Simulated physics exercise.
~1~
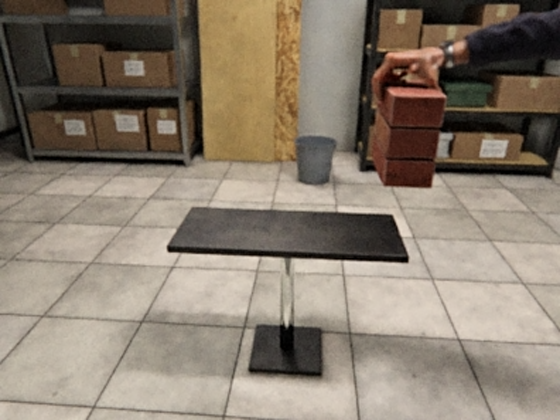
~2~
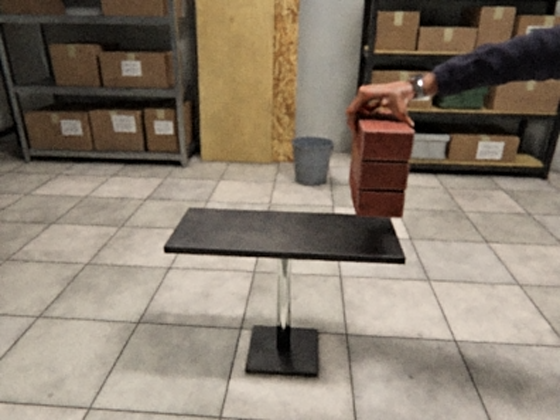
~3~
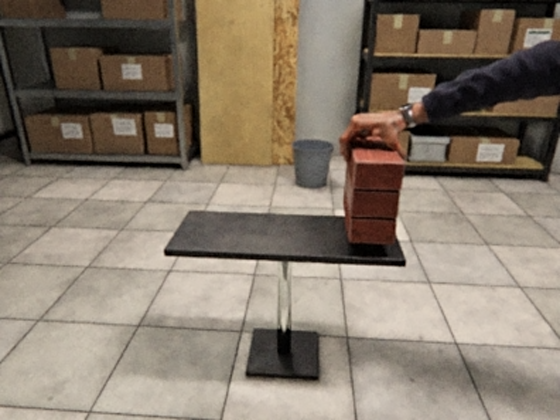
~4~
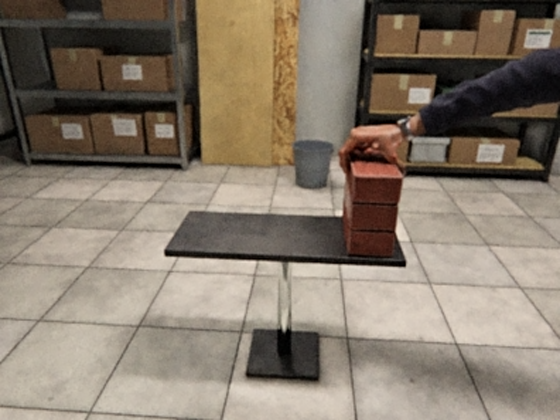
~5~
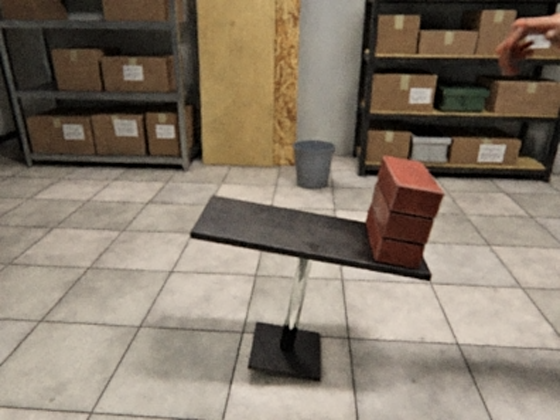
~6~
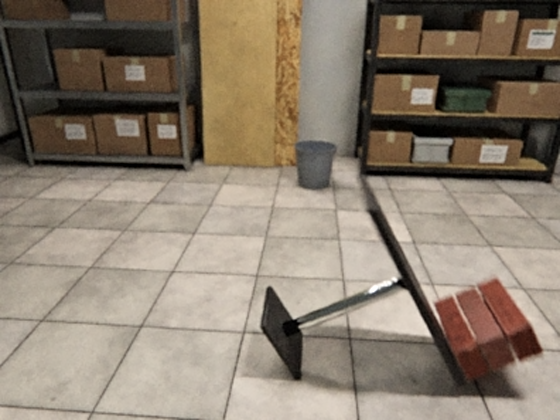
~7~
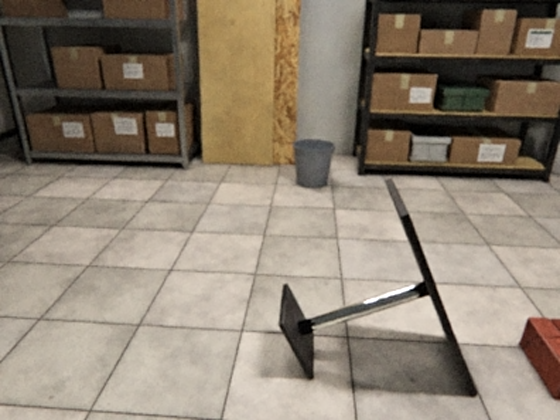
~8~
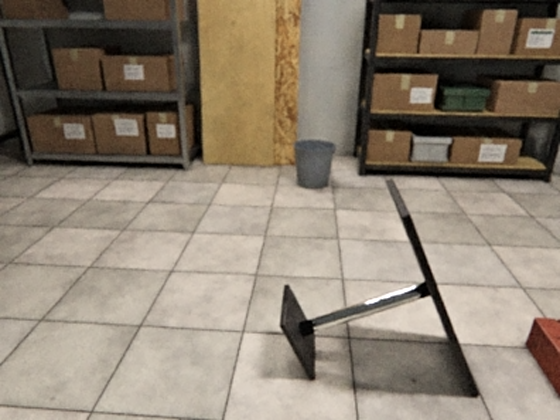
A hand reaches in from the right, holding a stack of three red bricks above a narrow black table with a slim metal post and small square base, seen from the front in a storeroom with pale floor tiles. Shelves of cardboard boxes stand on both sides, with a wooden panel and a grey bin between them. The hand lowers the bricks onto the table's right end, then lets go and draws back. The table tilts right and topples, carrying the bricks down. It ends lying on its side, with red bricks on the floor at the right edge.
